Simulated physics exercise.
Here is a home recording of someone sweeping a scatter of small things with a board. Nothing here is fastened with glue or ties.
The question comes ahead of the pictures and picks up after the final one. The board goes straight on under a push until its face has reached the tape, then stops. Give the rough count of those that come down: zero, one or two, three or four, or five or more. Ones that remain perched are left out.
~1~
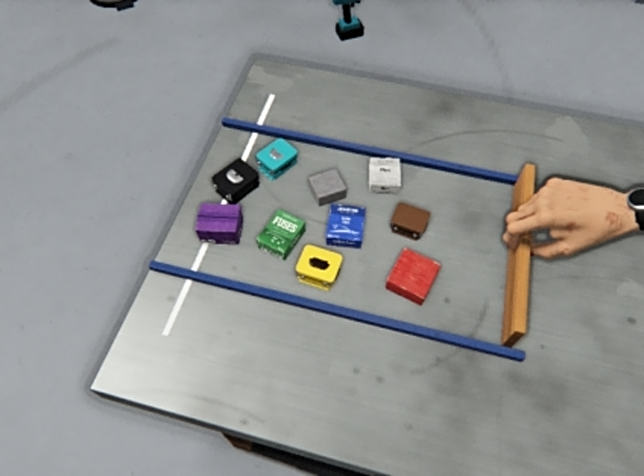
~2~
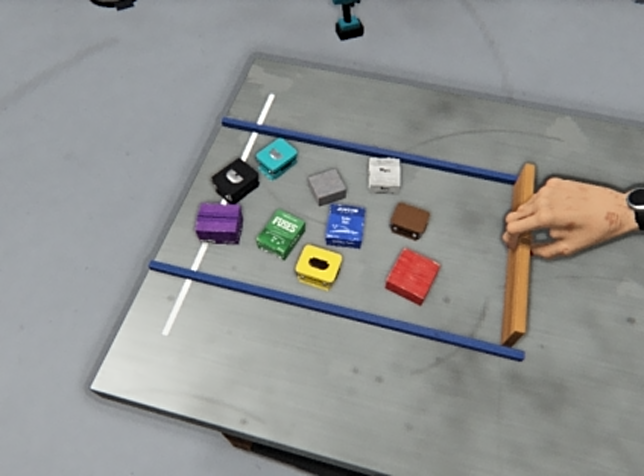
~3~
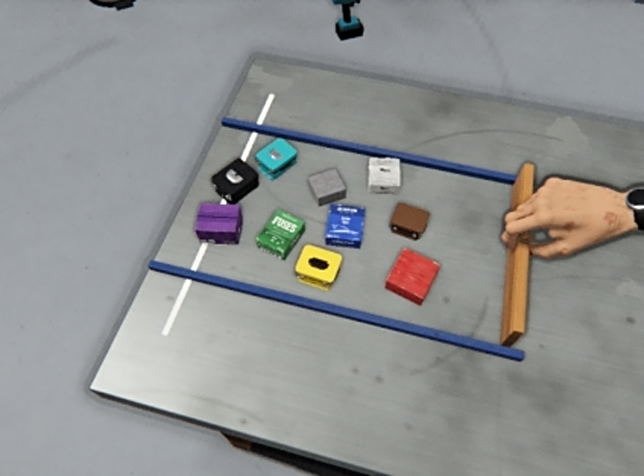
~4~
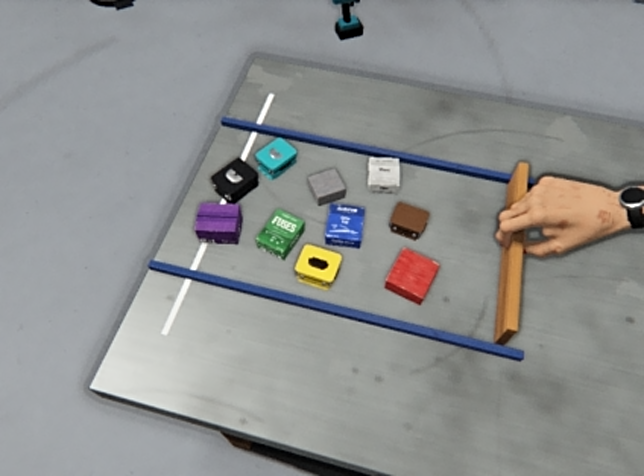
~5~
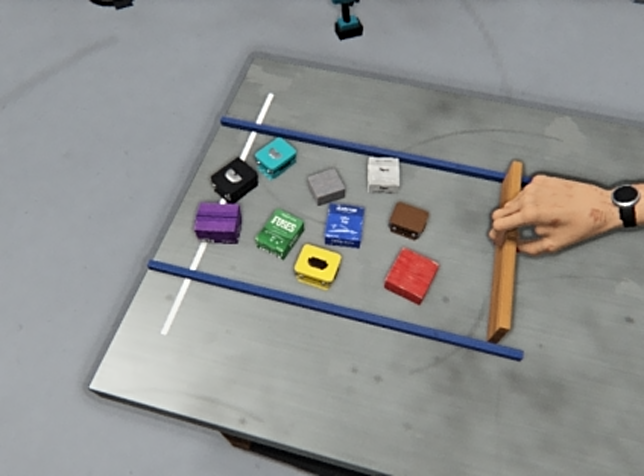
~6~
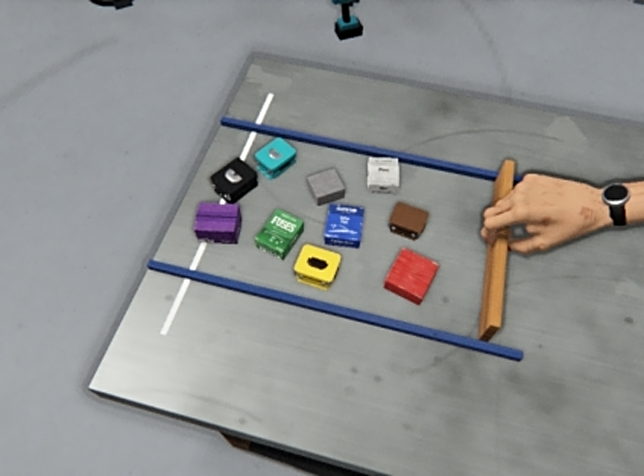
Looks like the tally of pieces that topple off is five or more there.
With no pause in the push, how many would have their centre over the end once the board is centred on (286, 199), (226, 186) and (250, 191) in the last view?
Taking the places in turn, the counts are 1, 6 and 2.
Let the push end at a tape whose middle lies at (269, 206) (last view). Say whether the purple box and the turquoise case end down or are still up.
Purple box down, turquoise case still up.
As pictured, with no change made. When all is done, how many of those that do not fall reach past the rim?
The number overhanging is 1.
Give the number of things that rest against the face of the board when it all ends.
The count is 3.
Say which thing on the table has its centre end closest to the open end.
The grey block ends nearest.
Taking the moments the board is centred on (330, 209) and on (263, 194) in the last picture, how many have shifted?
The count reaches 8 first and 10 second.
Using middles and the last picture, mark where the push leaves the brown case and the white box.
In the last picture the brown case sits at (212, 183) while the white box sits at (235, 137).
Soon after, none off yet; black case at rest near (235, 182); purple box at rest near (219, 224); turquoise case at rest near (276, 160).
After that, none off yet; black case at rest near (234, 181); purple box displaced about its own width near (178, 208); turquoise case displaced a little near (269, 154).
In the end, the number that fall off is five or more; gone, blue box, yellow case, green box, turquoise case, purple box and black case.
